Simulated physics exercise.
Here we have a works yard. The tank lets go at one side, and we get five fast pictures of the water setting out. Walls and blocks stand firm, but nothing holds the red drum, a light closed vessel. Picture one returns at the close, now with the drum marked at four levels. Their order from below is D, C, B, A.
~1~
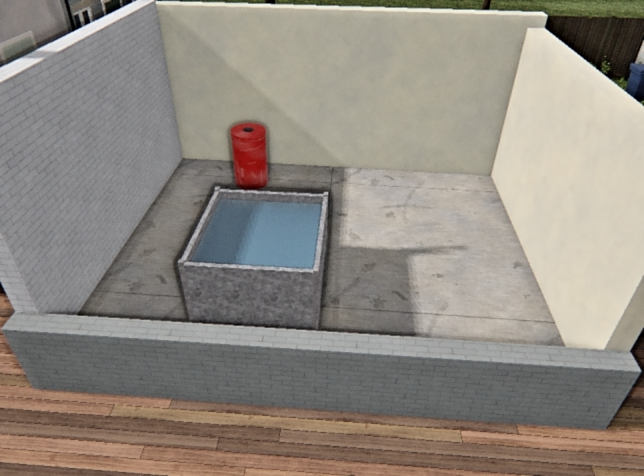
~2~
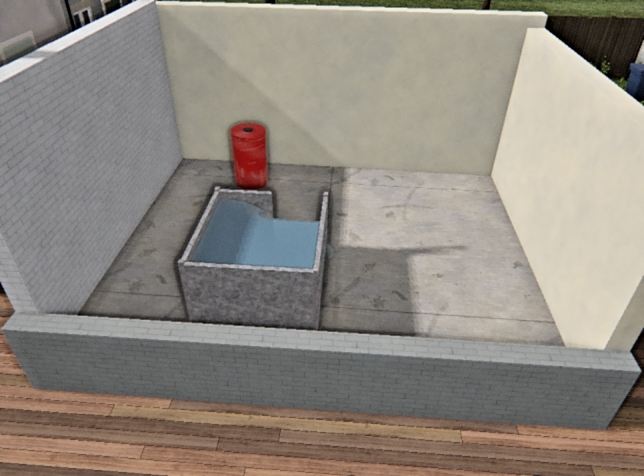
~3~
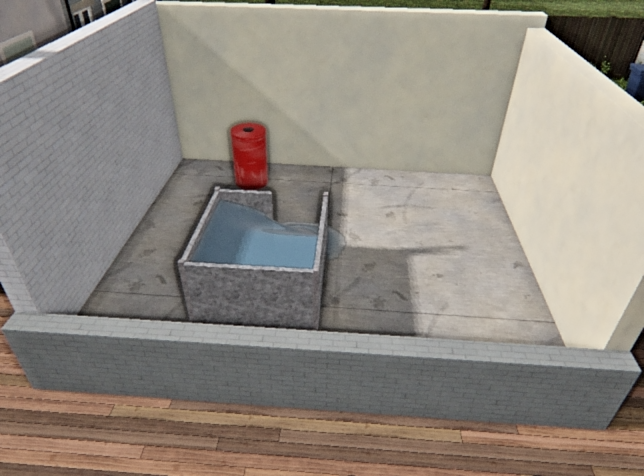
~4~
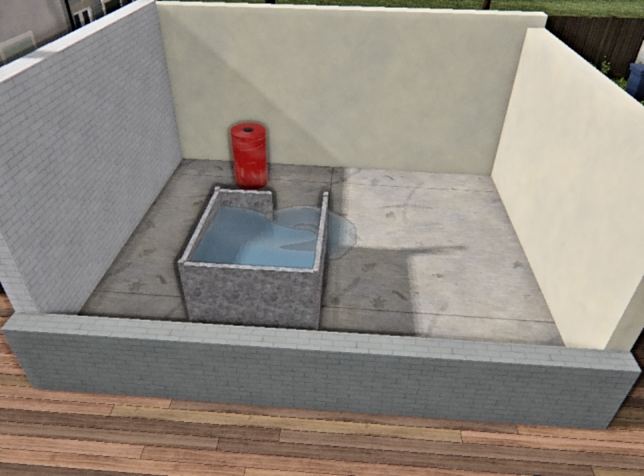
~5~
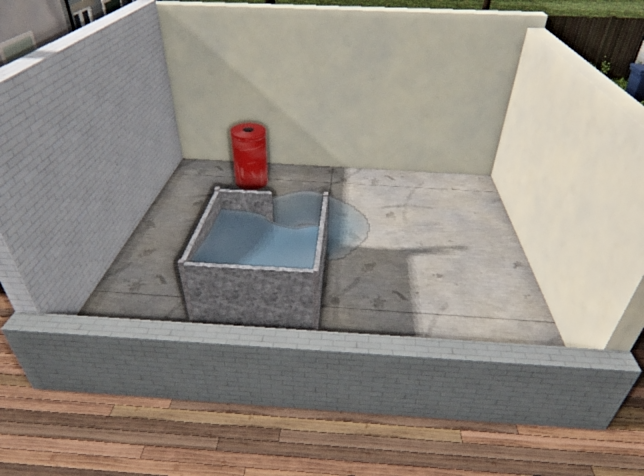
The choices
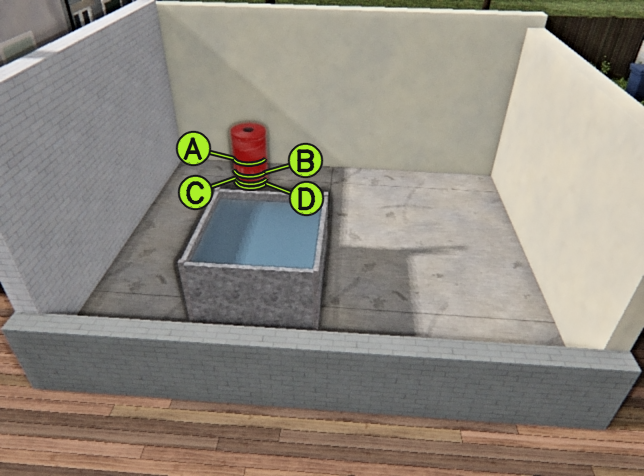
In a walled works yard, a full stone tank stood near a red drum until part of its back wall vanished, and water poured out through the gap and spread across the concrete floor.
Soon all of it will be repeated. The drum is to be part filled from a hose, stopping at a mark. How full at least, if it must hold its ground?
Take B.
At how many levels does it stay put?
Two of them.
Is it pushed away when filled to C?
Yes, it does.
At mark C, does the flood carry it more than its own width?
Yes, clearly.
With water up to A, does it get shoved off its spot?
No, that is safe.
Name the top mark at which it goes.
Here it is mark C.
In lime, A at (246, 164); B at (247, 176); C at (248, 184); D at (248, 188); from the bottom up D, C, B, A.
With A, it does not move.
With B, it does not move.
With C, it is pushed about its own width away.
With D, it is pushed about 4 times its own width away.
